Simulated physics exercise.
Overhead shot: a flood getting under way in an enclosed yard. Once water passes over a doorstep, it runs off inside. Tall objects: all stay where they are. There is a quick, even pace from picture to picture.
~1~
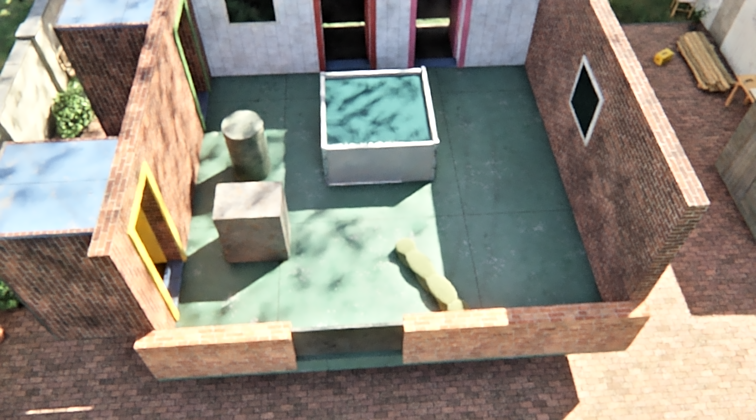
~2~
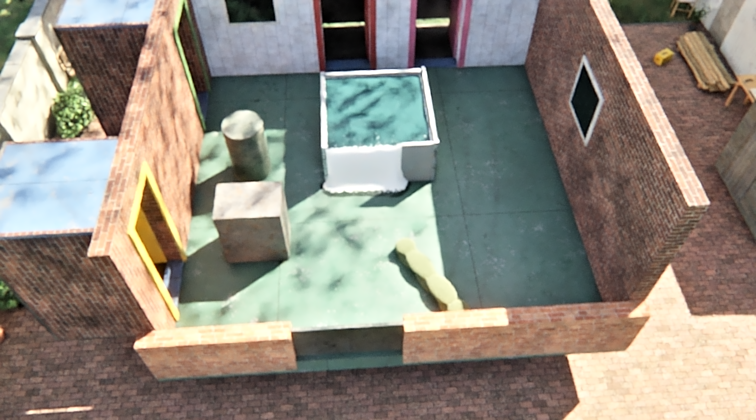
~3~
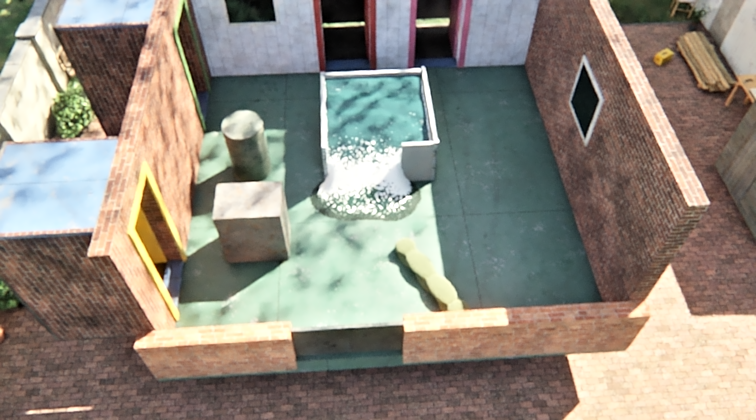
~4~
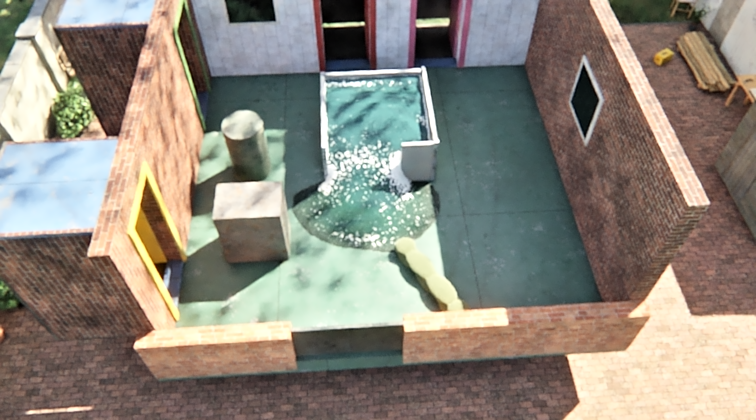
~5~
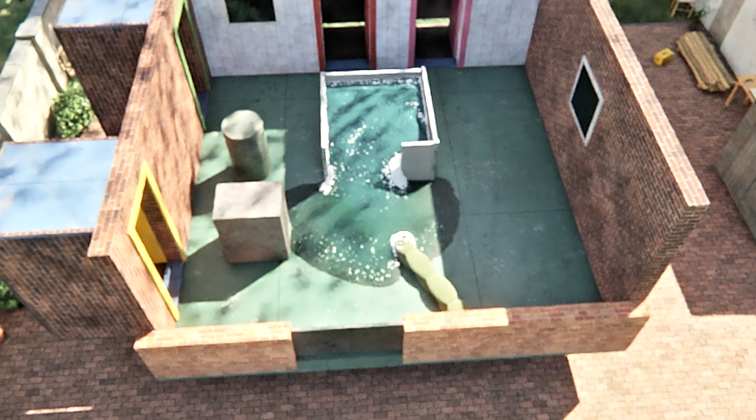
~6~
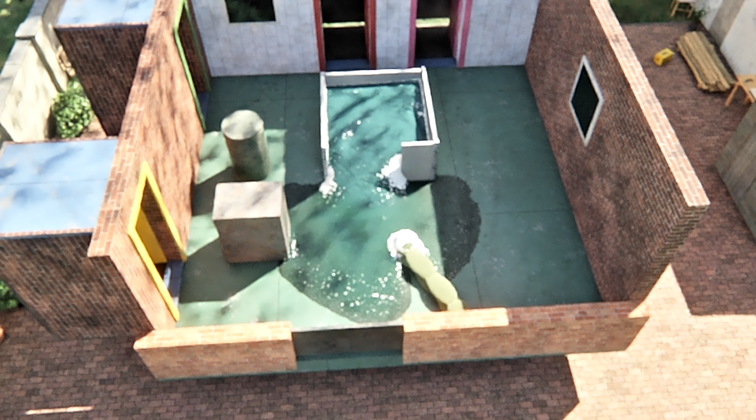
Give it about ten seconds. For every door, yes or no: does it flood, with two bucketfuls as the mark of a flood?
Pink door: Yes, yellow door: Yes, red door: No, green door: No.
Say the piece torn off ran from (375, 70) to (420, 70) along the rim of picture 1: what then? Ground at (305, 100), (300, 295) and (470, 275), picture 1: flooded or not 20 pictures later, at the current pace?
Log: Point 1 inundated; point 2 unreached; point 3 unreached.
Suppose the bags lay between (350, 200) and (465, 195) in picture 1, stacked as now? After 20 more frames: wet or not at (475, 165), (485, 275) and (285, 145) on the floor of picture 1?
Going in the order you gave, that's waterlogged, then waterlogged, then left unsoaked.
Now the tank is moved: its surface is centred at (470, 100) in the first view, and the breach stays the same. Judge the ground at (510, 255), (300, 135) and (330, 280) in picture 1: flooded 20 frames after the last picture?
As listed: Reached, untouched, reached.
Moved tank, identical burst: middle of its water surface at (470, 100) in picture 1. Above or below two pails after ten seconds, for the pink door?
Then: The pink one takes less.
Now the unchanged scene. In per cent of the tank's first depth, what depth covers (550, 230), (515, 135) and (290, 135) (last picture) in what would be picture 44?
Around 8, 4 and 2 percent, in that order.
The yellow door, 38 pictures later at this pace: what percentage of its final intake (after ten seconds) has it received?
It should be near 85 percent of the ten-second total.
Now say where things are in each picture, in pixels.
In the first picture, still water in the open tank at (377, 110).
In the second picture, the front is at (324, 186), out from the gap at (365, 170).
In the third picture, water pours out at (365, 171) and has run to (411, 206).
In the fourth picture, water pours out at (365, 173) and has run to (397, 246).
In the fifth picture, the front is at (385, 282), out from the gap at (365, 173).
In the sixth picture, water pours out at (365, 172) and has run to a hidden place.
A moment on, water covers 30 % of the floor; the pink door not reached, the yellow door not reached, the red door not reached, the green door not reached.
Next, water covers 40 % of the floor; the pink door not reached, the yellow door wet at the sill, nothing in, the red door not reached, the green door not reached.
Then, water covers 55 % of the floor; the pink door not reached, the yellow door over two buckets in, the red door not reached, the green door not reached.
Later, water covers 90 % of the floor; the pink door wet at the sill, nothing in, the yellow door far over two buckets in, the red door wet at the sill, nothing in, the green door wet at the sill, nothing in.
In the end, water covers 95 % of the floor; the pink door over two buckets in, the yellow door far over two buckets in, the red door wet at the sill, nothing in, the green door wet at the sill, nothing in.
